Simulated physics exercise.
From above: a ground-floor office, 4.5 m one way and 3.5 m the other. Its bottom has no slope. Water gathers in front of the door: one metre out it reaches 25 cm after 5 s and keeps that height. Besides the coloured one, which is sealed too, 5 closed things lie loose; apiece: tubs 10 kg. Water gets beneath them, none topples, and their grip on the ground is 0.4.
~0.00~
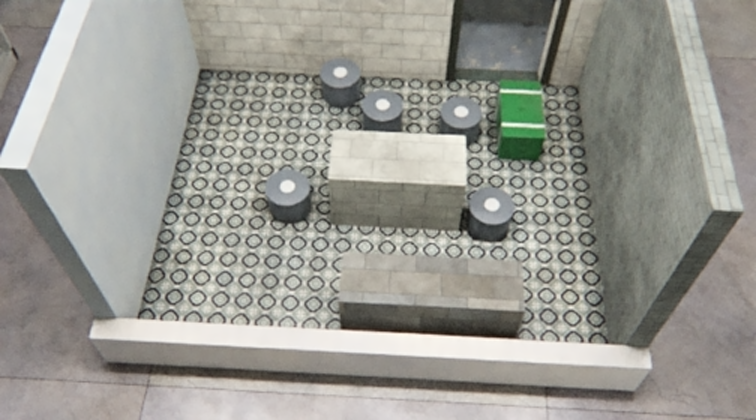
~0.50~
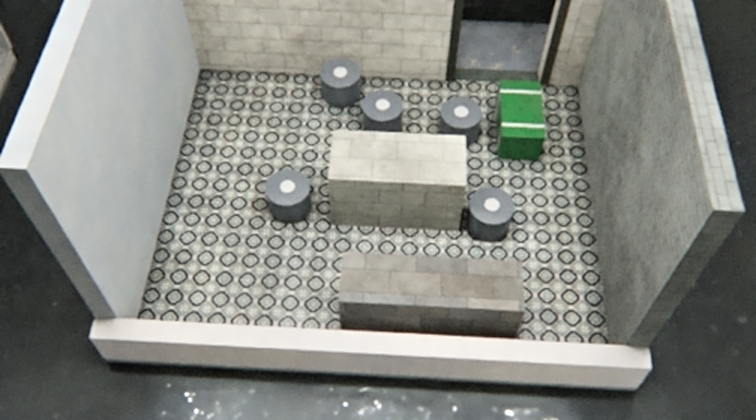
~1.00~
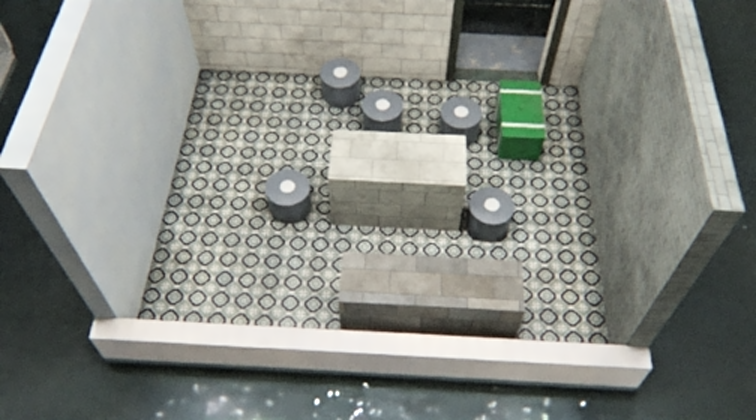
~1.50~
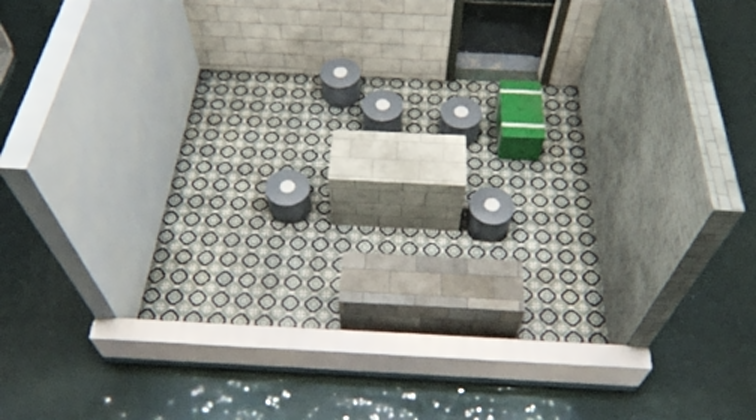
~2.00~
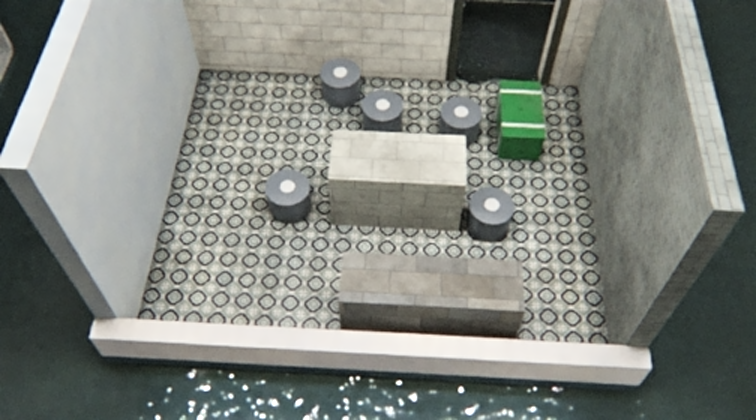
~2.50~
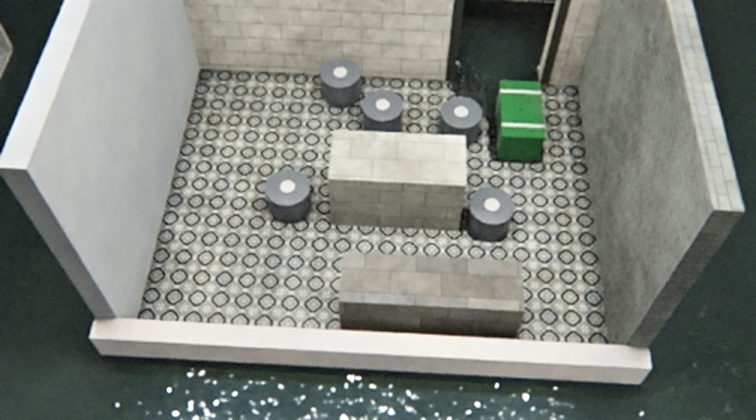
Dark, glinting water spread over the ground outside a small walled room and then crept into the doorway, while the green trunk, the gray round containers and the pale blocks inside stayed put.
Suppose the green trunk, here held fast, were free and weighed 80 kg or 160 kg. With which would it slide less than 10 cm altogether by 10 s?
I expect that the lower weight is enough.
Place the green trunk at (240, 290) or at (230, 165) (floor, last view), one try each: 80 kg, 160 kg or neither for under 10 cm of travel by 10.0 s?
In that order: Either load holds; either load holds.
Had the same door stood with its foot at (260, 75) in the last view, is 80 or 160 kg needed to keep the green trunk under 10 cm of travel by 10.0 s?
Then the lower weight is enough.
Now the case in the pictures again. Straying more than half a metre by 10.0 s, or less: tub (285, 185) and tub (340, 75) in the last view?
In that order: Under, under.
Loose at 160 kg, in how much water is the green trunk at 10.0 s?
About 9 cm.
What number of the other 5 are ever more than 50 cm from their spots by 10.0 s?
3 of them.
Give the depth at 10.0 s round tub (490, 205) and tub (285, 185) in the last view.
Roughly 13 and 4 cm.
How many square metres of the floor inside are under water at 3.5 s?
Some 1.5 m2.
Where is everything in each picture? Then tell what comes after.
The first picture shows the green trunk at (522, 108), on the bottom; water covers 0.0 m2; 0 of 6 have shifted.
The second picture shows the green trunk at (522, 108), on the bottom; 0.0 m2 under water; 0 of 6 have shifted.
The third picture shows the green trunk at (522, 108), on the bottom; water covers 0.0 m2; 0 of 6 have shifted.
The fourth picture shows the green trunk at (522, 108) rests on the ground; 0.0 m2 under water; 0 of 6 have shifted.
The fifth picture shows the green trunk at (522, 108) rests on the ground; 0.0 m2 under water; 0 of 6 have shifted.
The sixth picture shows the green trunk at (522, 108), on the bottom; 0.3 m2 under water; 0 of 6 have shifted.
After 3.5 s the green trunk would be 0 cm from its start with 80 kg and 0 cm from its start with 160 kg; 5 cm of water round it then.
After 4.5 s the green trunk would be 0 cm from its start with 80 kg and 0 cm from its start with 160 kg; 6 cm of water round it then.
After 7.0 s the green trunk would be 0 cm from its start with 80 kg and 0 cm from its start with 160 kg; 8 cm of water round it then.
After 10.0 s the green trunk would be 0 cm from its start with 80 kg and 0 cm from its start with 160 kg; 9 cm of water round it then.
